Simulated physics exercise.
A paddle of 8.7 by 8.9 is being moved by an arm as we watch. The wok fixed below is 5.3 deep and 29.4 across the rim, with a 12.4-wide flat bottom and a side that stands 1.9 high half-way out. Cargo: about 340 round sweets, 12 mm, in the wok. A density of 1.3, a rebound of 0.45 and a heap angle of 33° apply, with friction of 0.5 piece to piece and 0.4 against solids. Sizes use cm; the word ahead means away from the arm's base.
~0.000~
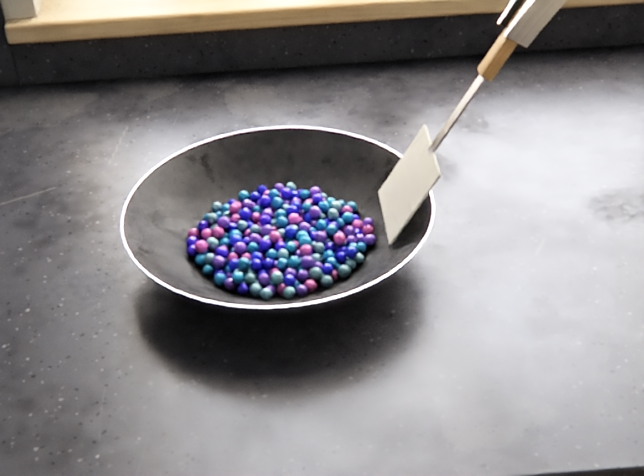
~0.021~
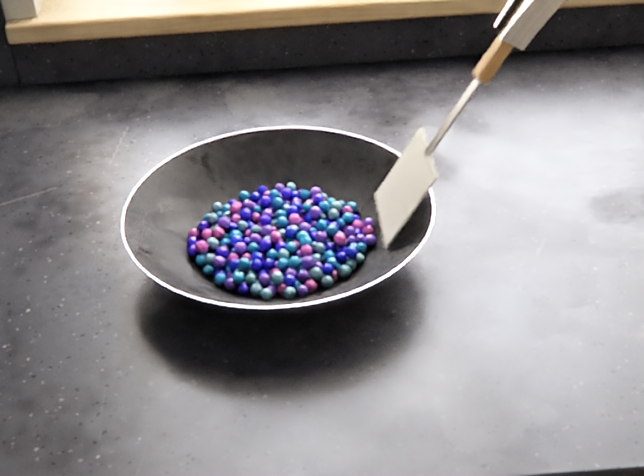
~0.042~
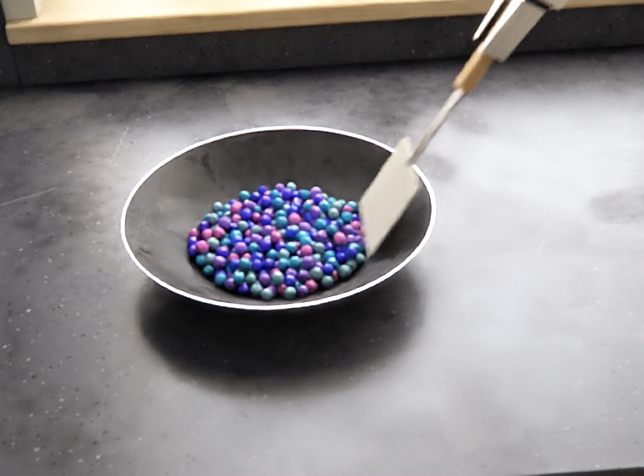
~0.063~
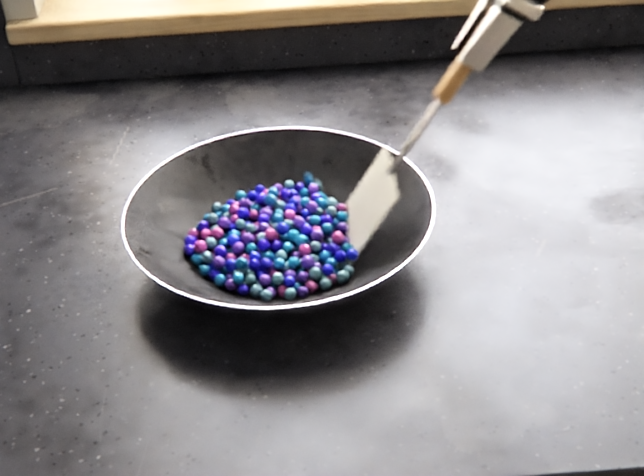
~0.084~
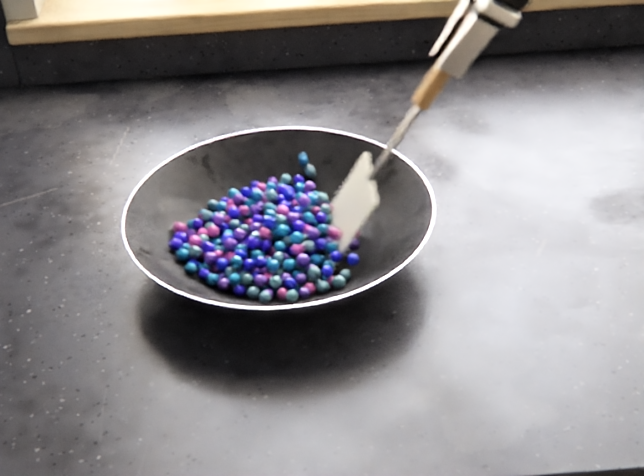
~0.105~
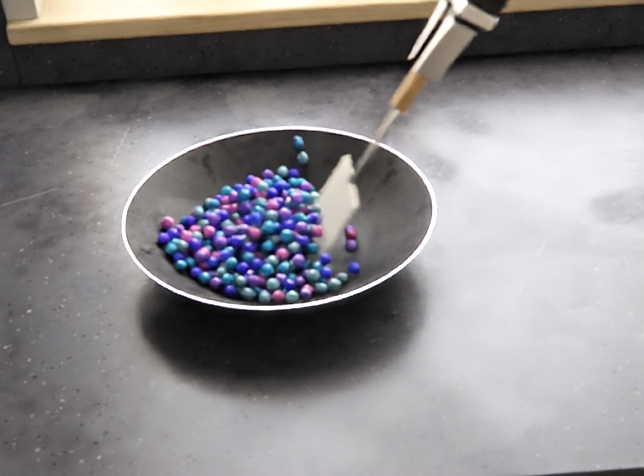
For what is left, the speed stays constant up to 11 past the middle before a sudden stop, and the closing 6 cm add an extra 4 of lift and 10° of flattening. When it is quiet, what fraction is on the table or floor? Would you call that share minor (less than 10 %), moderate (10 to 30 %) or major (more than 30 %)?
I would call it major.
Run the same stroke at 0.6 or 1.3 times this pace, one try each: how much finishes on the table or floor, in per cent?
25 and 50 %.
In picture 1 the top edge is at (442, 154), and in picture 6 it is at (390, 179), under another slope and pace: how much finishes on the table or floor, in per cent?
25 per cent.
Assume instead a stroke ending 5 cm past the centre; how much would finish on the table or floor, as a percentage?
I'd expect close to 0 per cent then.
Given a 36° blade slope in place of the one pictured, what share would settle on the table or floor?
Estimate: Approx. 35 %.
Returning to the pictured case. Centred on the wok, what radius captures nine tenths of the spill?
Radial distance: Approx. 60 cm.
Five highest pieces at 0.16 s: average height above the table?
Around 6 cm above the table.
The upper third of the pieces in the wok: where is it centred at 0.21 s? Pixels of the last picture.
It is centred at about (184, 215).
By 0.16 s, sloping 59°, highest piece 7 above the table; 338 in the wok, 1 on the blade or in flight.
By 0.21 s, sloping 56°, highest piece 7 above the table; 338 in the wok, 1 on the blade or in flight.
By 0.43 s, sloping 49°, highest piece 12 above the table; 203 in the wok, 76 on the table or floor, 60 on the blade or in flight.
By 1.48 s, sloping 49°, highest piece 4 above the table; 203 in the wok, 136 on the table or floor.
Final count, 203 in the wok, 136 on the table or floor. That is 40 % on the table or floor.
